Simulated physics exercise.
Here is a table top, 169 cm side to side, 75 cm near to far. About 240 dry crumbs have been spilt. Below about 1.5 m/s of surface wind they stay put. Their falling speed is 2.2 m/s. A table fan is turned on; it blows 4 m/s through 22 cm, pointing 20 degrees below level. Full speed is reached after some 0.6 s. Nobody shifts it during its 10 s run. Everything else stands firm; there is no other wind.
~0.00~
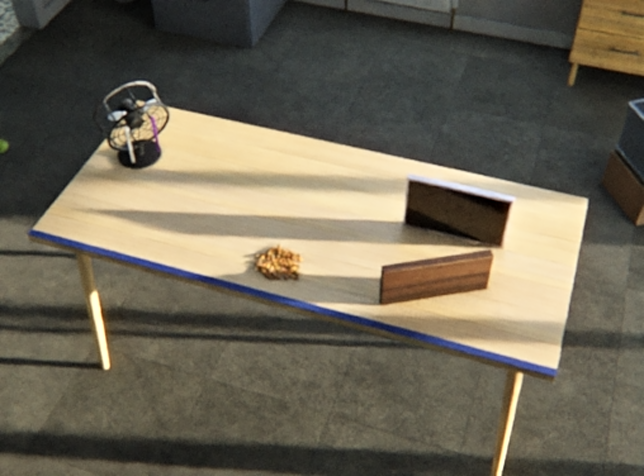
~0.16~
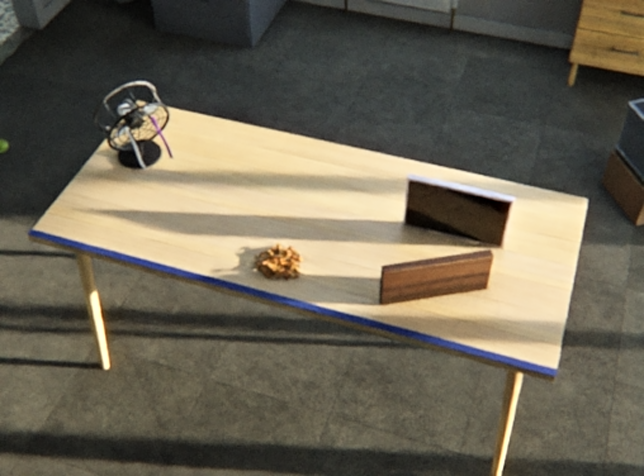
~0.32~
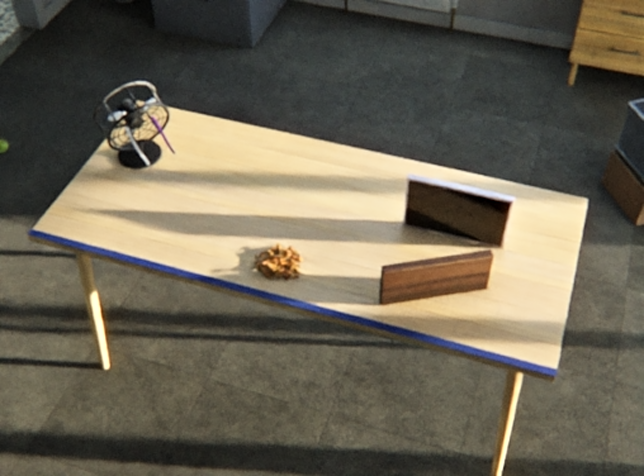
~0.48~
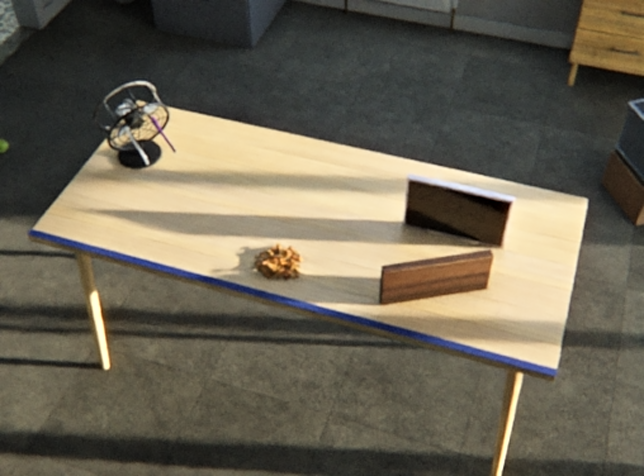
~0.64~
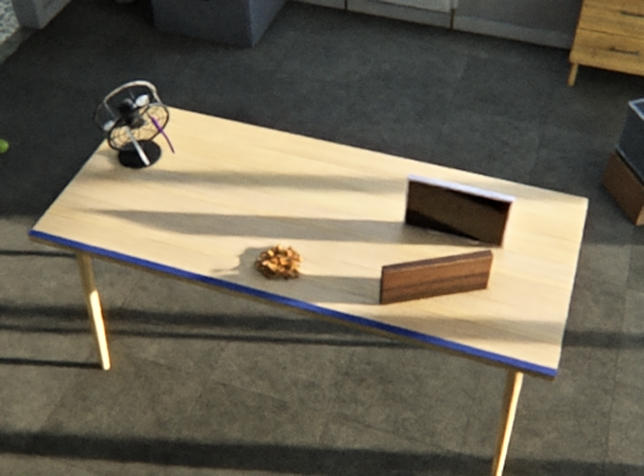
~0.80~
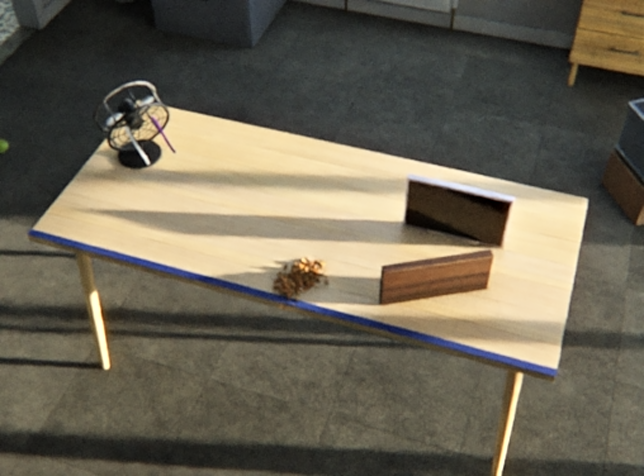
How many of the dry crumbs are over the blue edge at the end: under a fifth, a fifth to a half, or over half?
Of the dry crumbs, over half end over the blue edge.
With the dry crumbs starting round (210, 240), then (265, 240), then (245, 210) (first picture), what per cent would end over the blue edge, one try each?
In that order: 100 %, 50 %, 4 %.
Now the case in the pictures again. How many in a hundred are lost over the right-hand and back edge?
Roughly 0 % right-hand, 0 % back.
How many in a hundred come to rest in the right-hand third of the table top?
Some 5 per cent.
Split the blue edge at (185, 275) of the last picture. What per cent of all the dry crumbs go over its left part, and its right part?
Some 0 % left, 90 % right.
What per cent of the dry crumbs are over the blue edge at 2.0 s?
About 90 %.
After 2.0 s the count stands so, 93 % are over the blue edge.
After 3.2 s the count stands so, 93 % are over the blue edge.
After 5.5 s the count stands so, 93 % are over the blue edge.
After 10.0 s, at the end, 93 % are over the blue edge.
